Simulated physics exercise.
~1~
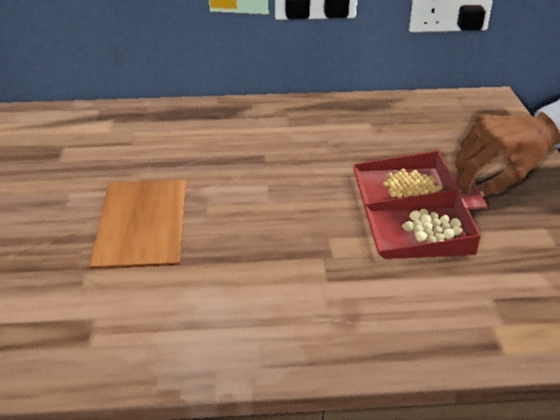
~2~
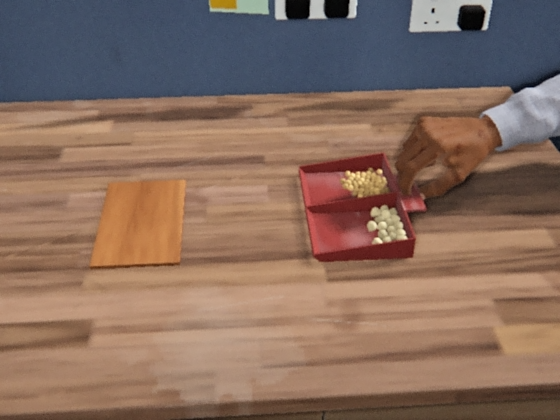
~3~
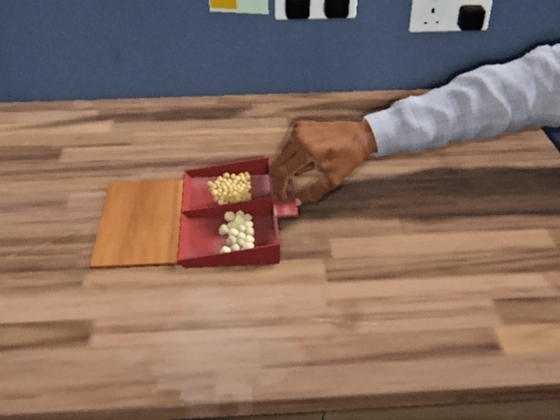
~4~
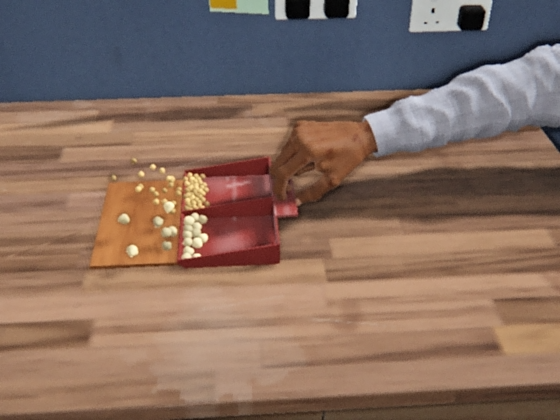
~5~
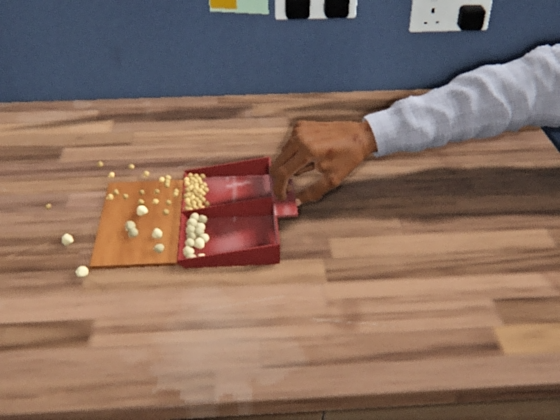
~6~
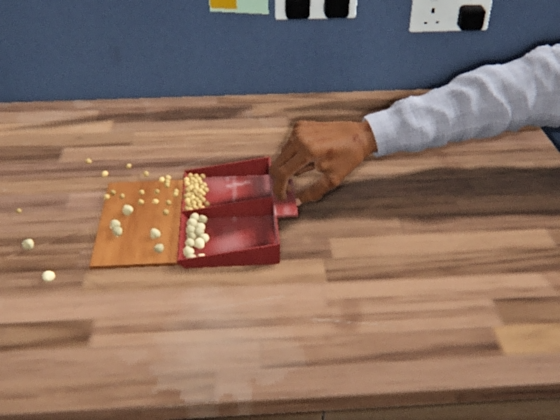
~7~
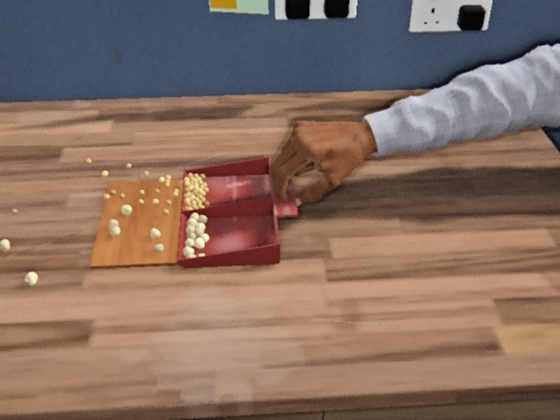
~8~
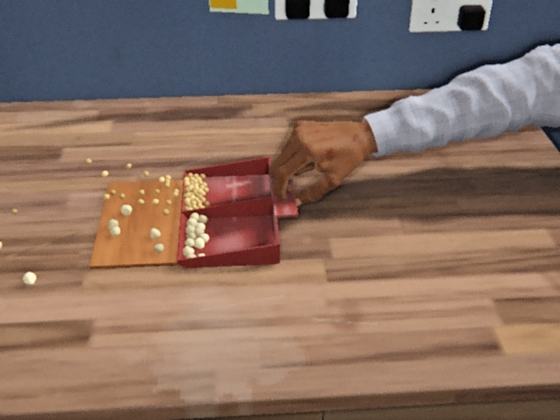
A red tray with two compartments, holding small yellow pieces in the far one and larger cream balls in the near one, slides left across a striped wooden worktop, pushed by a hand in a pale sleeve. The fixed view looks down from the front, with a blue wall and sockets behind. The tray meets a flat orange-brown board at left and stops abruptly. Its contents surge forward, and some of both kinds spill over the low front rim onto the board. A few roll beyond it to the left, while the rest settle bunched at the tray's front, the hand still holding on.
